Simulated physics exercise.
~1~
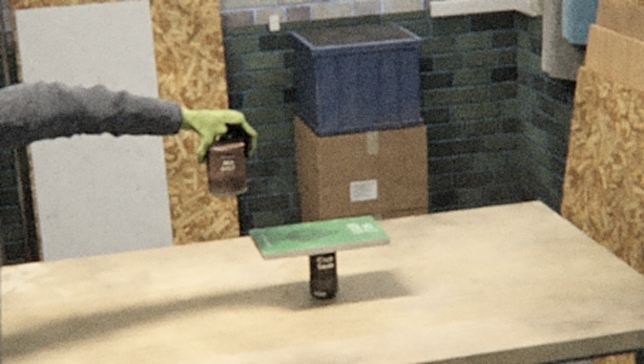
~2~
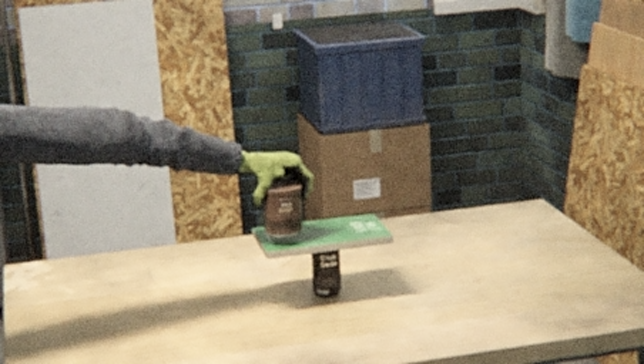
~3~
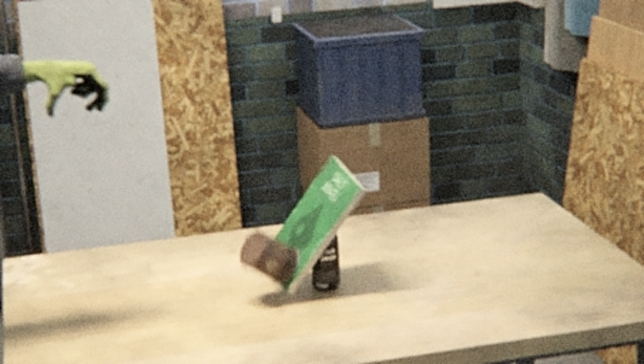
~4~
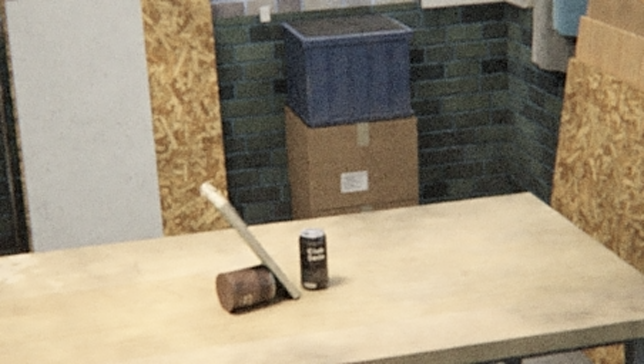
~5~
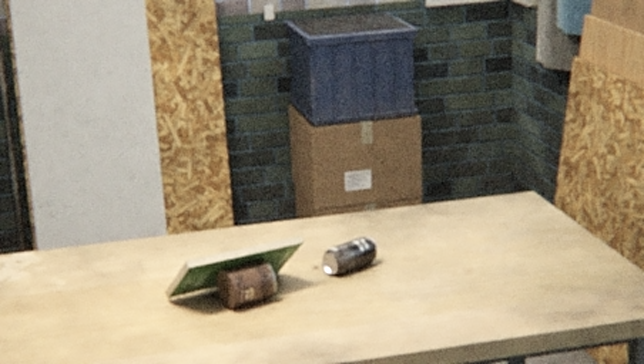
At first, a green book lies flat across the top of an upright black can on a wooden table, while a gloved hand holds a brown tin up to the left. The hand moves right and lowers the tin onto the left part of the book. Once the hand lets go and draws back, the book tips steeply to the left and the tin slides down toward the table. The book drops beside the can, which briefly stays standing. Then the can topples too, ending on its side to the right, with the book leaning by the fallen tin.
